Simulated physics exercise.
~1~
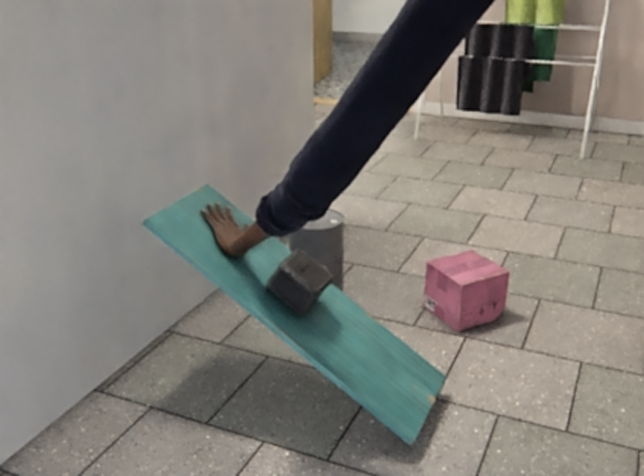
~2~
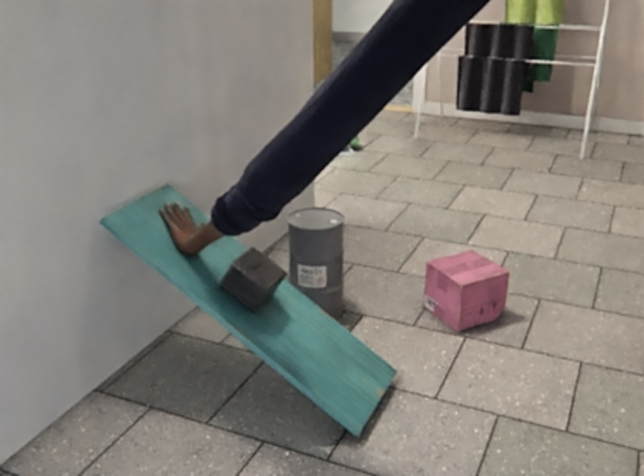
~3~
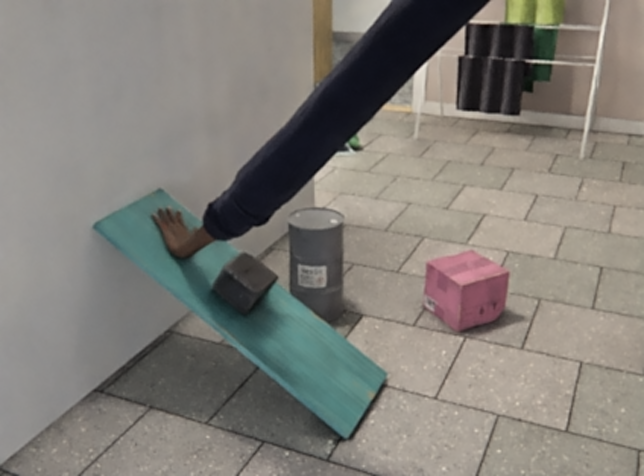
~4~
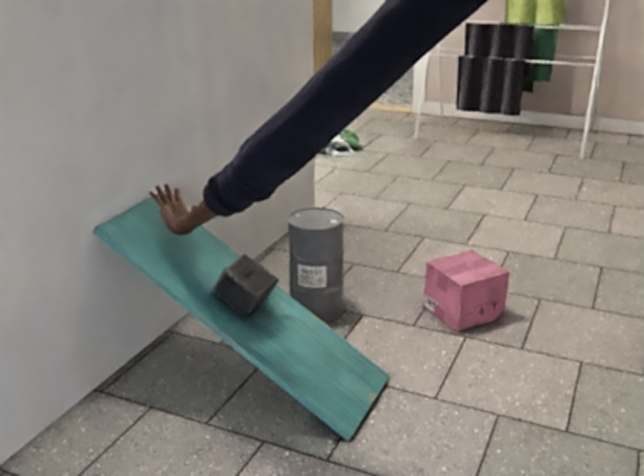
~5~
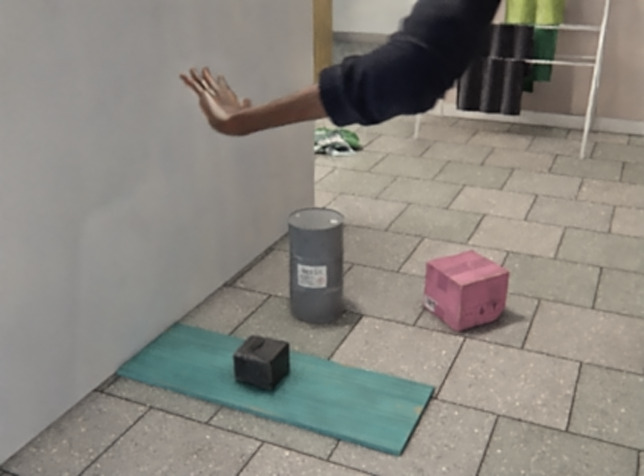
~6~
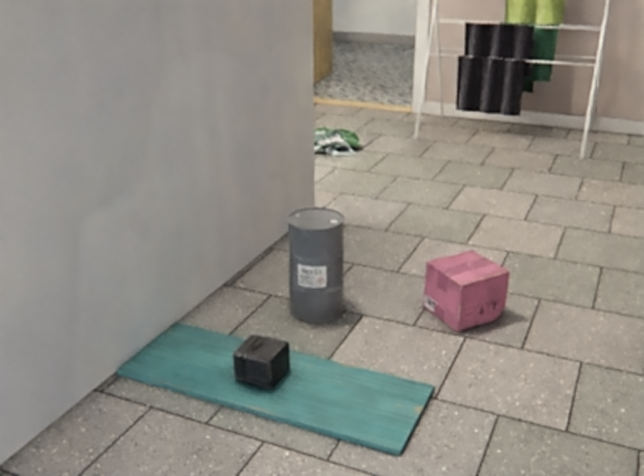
A turquoise board with a small black block on it was moved left by a hand and leaned against the wall, but once the hand let go, it slid down and ended flat on the floor, beside the unmoved grey canister and pink box.
